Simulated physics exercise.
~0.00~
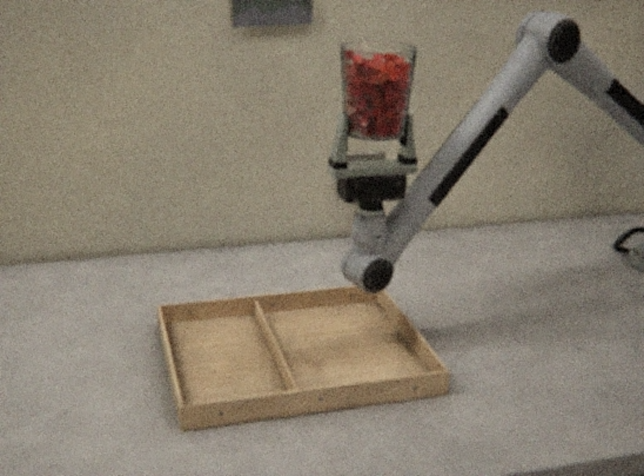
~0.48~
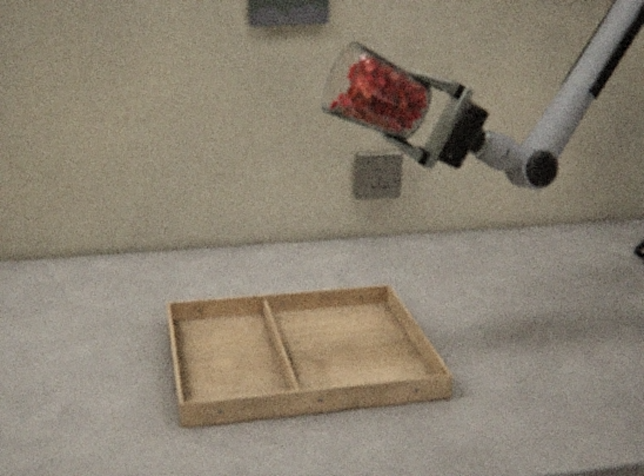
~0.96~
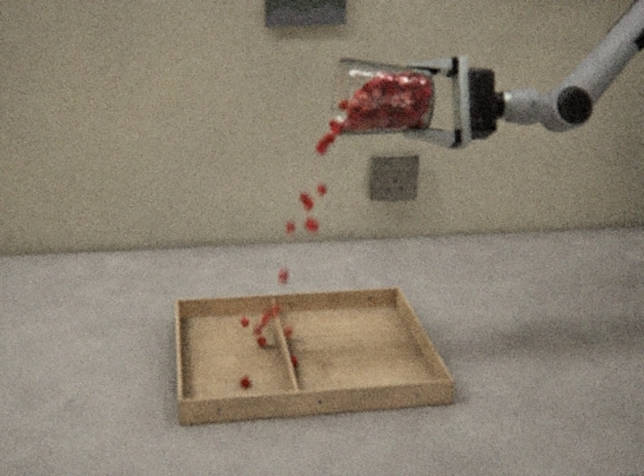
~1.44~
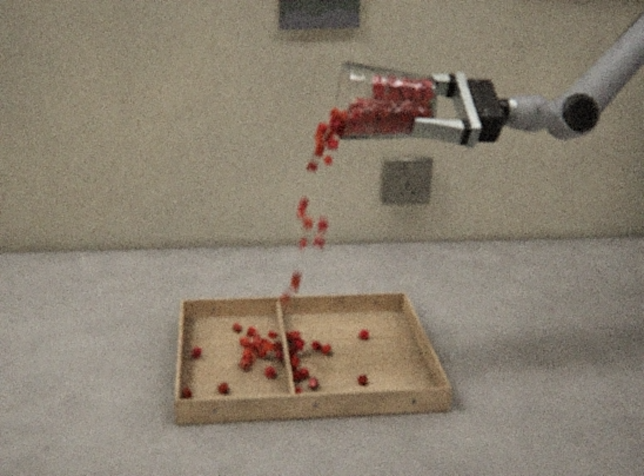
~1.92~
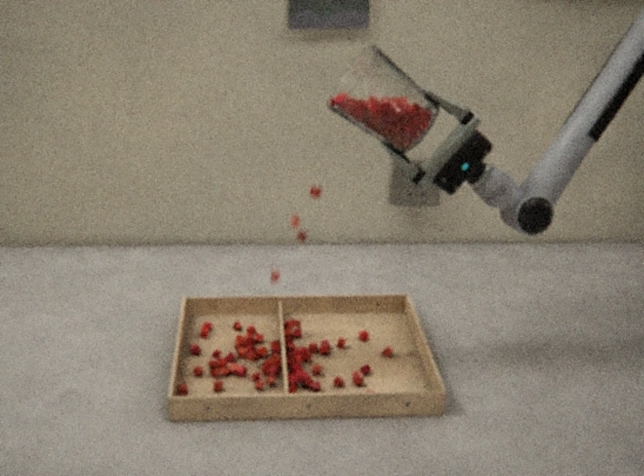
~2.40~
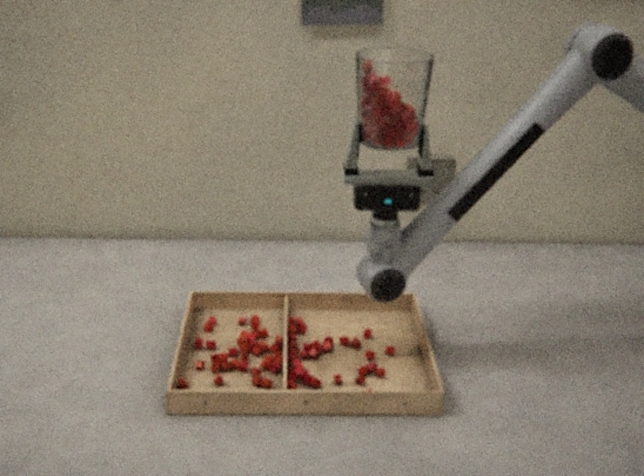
The clip opens with a robot arm holding a clear tumbler of red vegetable dice upright above a shallow wooden tray split in two by a cross wall. The arm swings the tumbler over to the left until it lies nearly on its side, and dice begin to spill from its mouth. They drop in a loose stream around the divider, scattering into both parts of the tray. The arm then tilts the tumbler back up while a few last pieces fall. Finally it stands upright again, still holding many dice, with the rest strewn across both compartments.
